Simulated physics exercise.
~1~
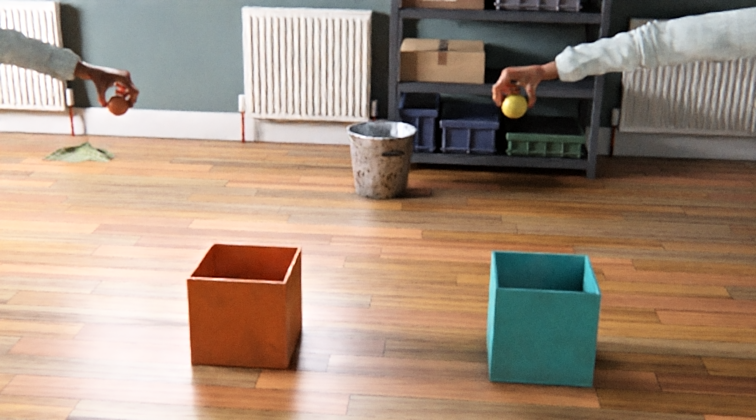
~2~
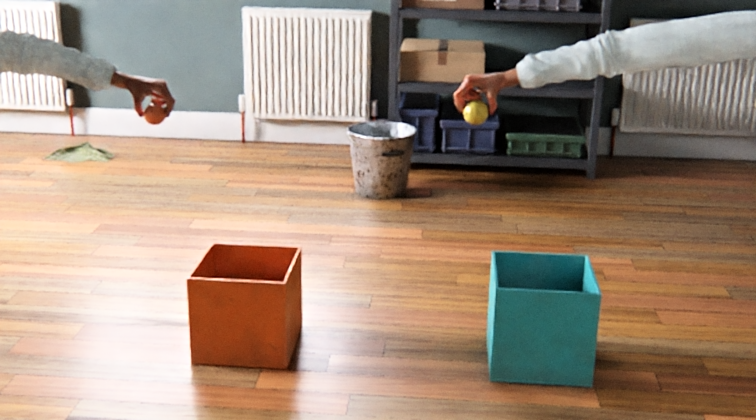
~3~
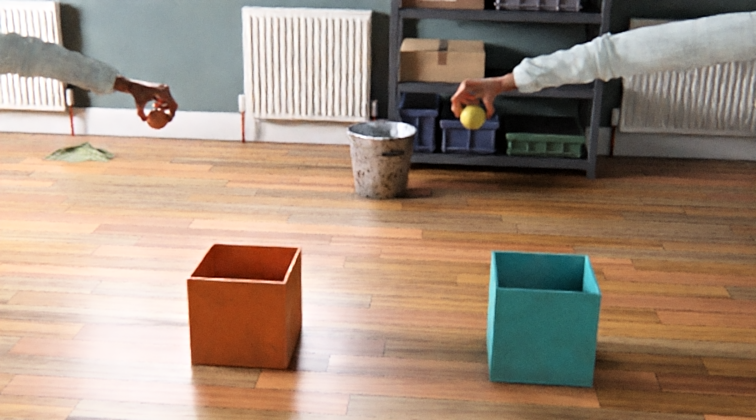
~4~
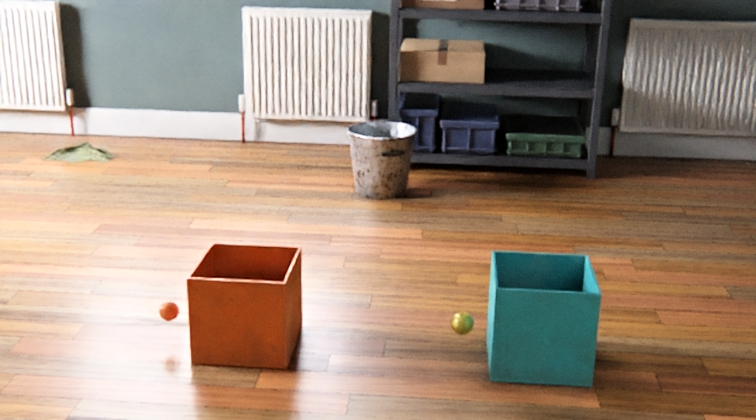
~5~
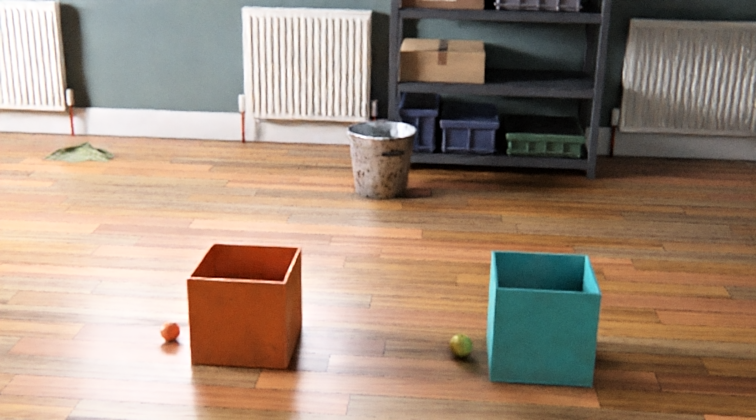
Orange tomato and yellow apple dropping from two hands, missing the orange and teal boxes and landing on the wooden floor.
